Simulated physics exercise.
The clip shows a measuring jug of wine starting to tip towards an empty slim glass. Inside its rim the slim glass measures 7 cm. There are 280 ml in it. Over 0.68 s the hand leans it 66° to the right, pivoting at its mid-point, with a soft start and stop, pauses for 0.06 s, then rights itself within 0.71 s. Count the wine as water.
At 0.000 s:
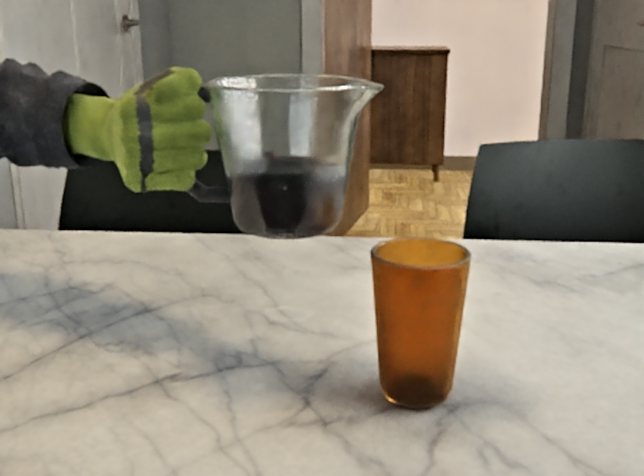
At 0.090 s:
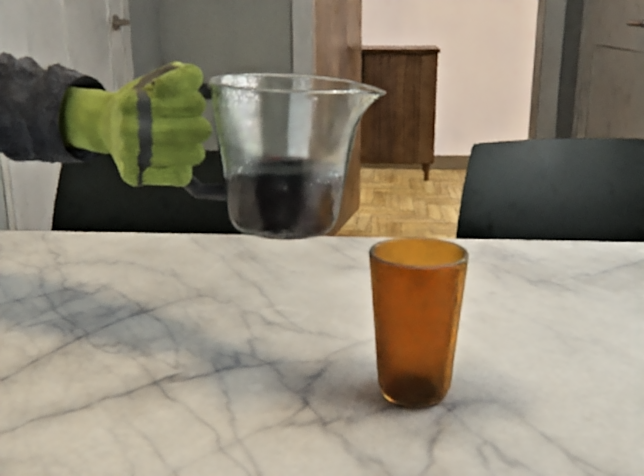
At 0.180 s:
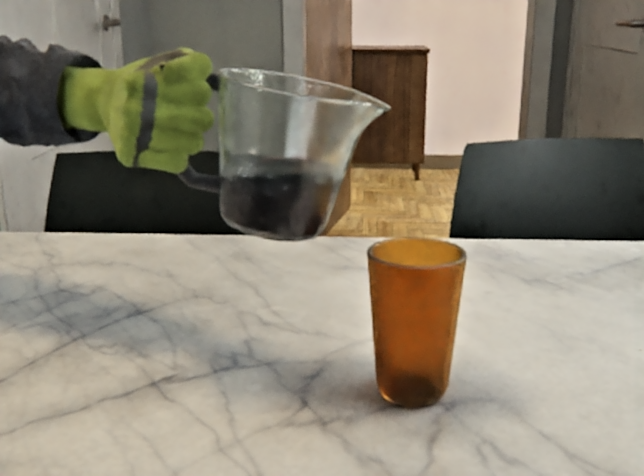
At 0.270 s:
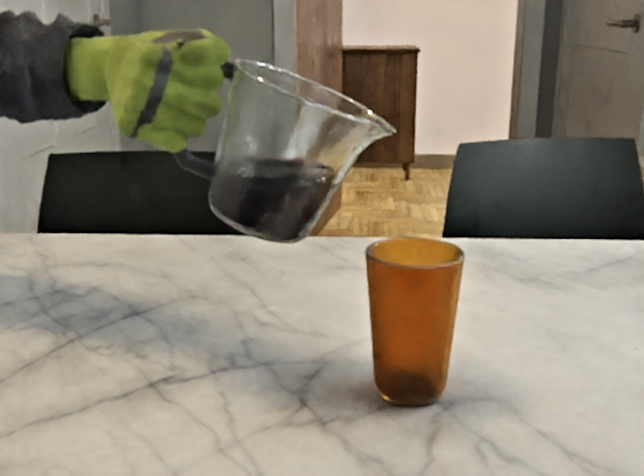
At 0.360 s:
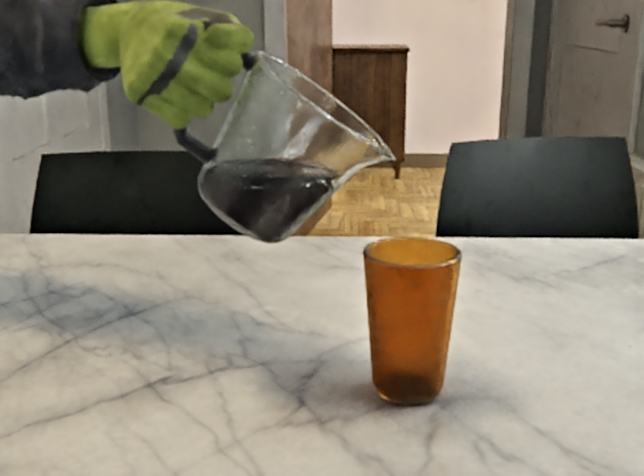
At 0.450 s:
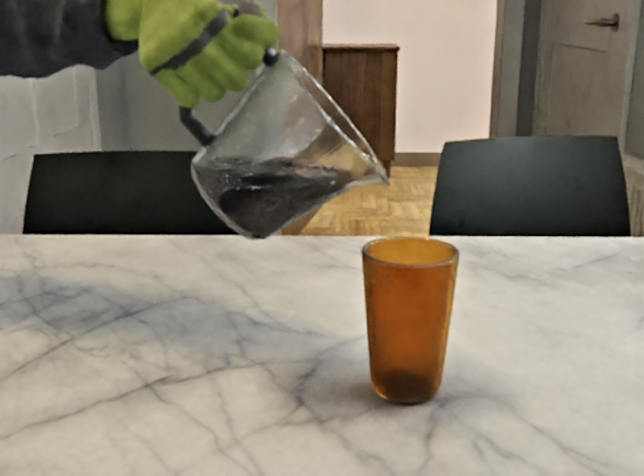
A hand in a yellow-green glove and dark sleeve holds a clear glass jug of dark liquid above a grey-veined white marble table, seen from just above table height, with black chairs and a wooden cabinet behind. A slim amber glass stands to the lower right of the jug. The hand rises and leans the jug steadily to the right, while the view drifts slightly.
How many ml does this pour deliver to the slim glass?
The slim glass gets roughly 100 ml.
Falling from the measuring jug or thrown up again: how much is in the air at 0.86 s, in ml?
Some 20 ml.
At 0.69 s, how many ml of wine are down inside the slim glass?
Some 10 ml.
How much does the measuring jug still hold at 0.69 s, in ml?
About 240 ml.
Then, 0.69 s in, the tilt is 66° and the slim glass has 10 ml, the measuring jug 245 ml, and 0 ml is on the table.
Then, 0.86 s in, the tilt is 62° and the slim glass has 65 ml, the measuring jug 190 ml, and 0 ml is on the table.
Then, 1.04 s in, the tilt is 41° and the slim glass has 95 ml, the measuring jug 175 ml, and 0 ml is on the table.
Then, 1.24 s in, the tilt is 14° and the slim glass has 100 ml, the measuring jug 175 ml, and 0 ml is on the table.
Finally, the slim glass has 105 ml, the measuring jug 175 ml, and 0 ml is on the table.
